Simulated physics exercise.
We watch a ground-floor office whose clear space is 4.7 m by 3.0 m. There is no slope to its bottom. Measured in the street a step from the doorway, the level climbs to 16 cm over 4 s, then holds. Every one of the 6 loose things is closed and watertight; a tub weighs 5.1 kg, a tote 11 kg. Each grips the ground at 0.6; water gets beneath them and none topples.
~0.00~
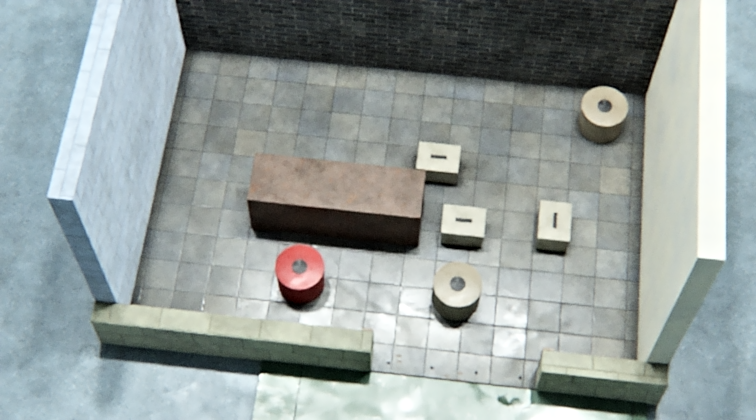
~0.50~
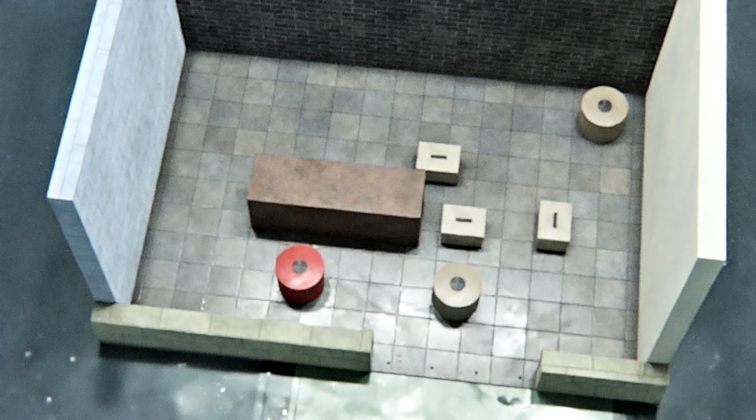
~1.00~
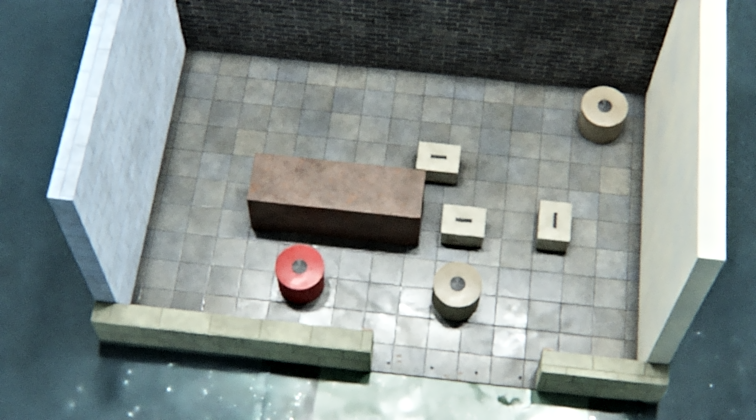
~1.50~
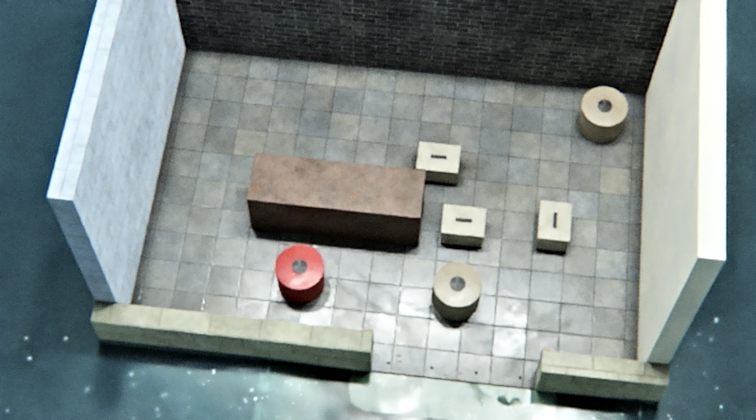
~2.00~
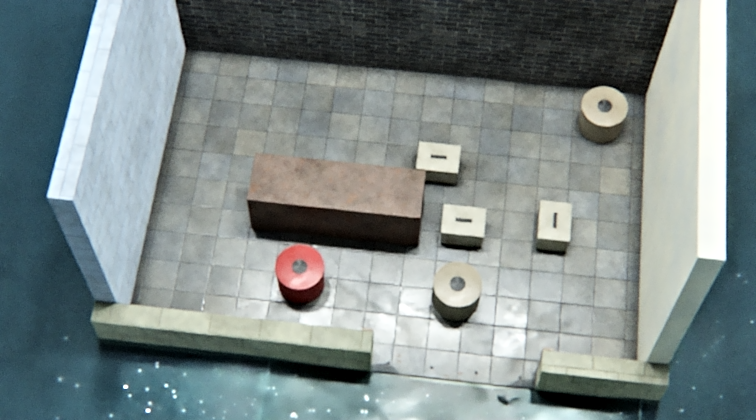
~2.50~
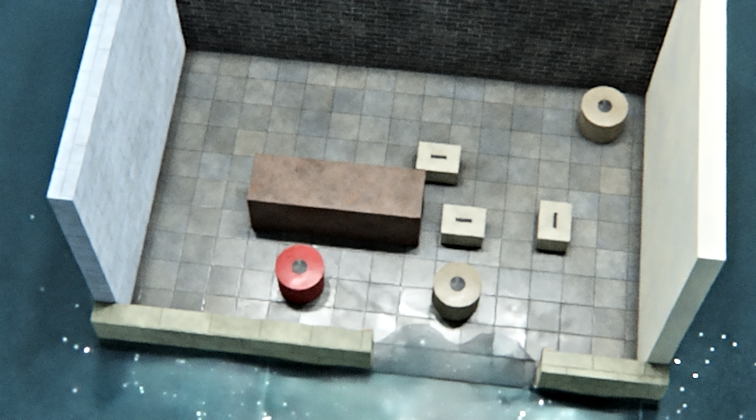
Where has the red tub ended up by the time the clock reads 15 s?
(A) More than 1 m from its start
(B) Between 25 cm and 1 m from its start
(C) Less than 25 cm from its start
(B) Between 25 cm and 1 m from its start.
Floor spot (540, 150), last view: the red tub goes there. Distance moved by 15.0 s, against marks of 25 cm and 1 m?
Here it heads a good way off.
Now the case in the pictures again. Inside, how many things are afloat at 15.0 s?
Total: 6.
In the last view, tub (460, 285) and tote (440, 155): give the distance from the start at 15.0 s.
First 80 cm, then 140 cm.
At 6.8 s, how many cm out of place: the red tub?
Roughly 40 cm.
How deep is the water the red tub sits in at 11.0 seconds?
Roughly 6 cm deep.
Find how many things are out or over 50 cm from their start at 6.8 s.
Tally at that time: 2.
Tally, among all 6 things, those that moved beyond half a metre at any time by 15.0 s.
By my count, 6.
After 3.5 s the red tub is near (300, 267), 0.0 m from its start, aground; 0 afloat.
After 6.8 s the red tub is near (269, 298), 0.4 m from its start, aground; 2 afloat.
After 11.0 s the red tub is near (343, 307), 0.6 m from its start, afloat; 4 afloat.
After 15.0 s the red tub is near (224, 260), 0.7 m from its start, afloat; 6 afloat.
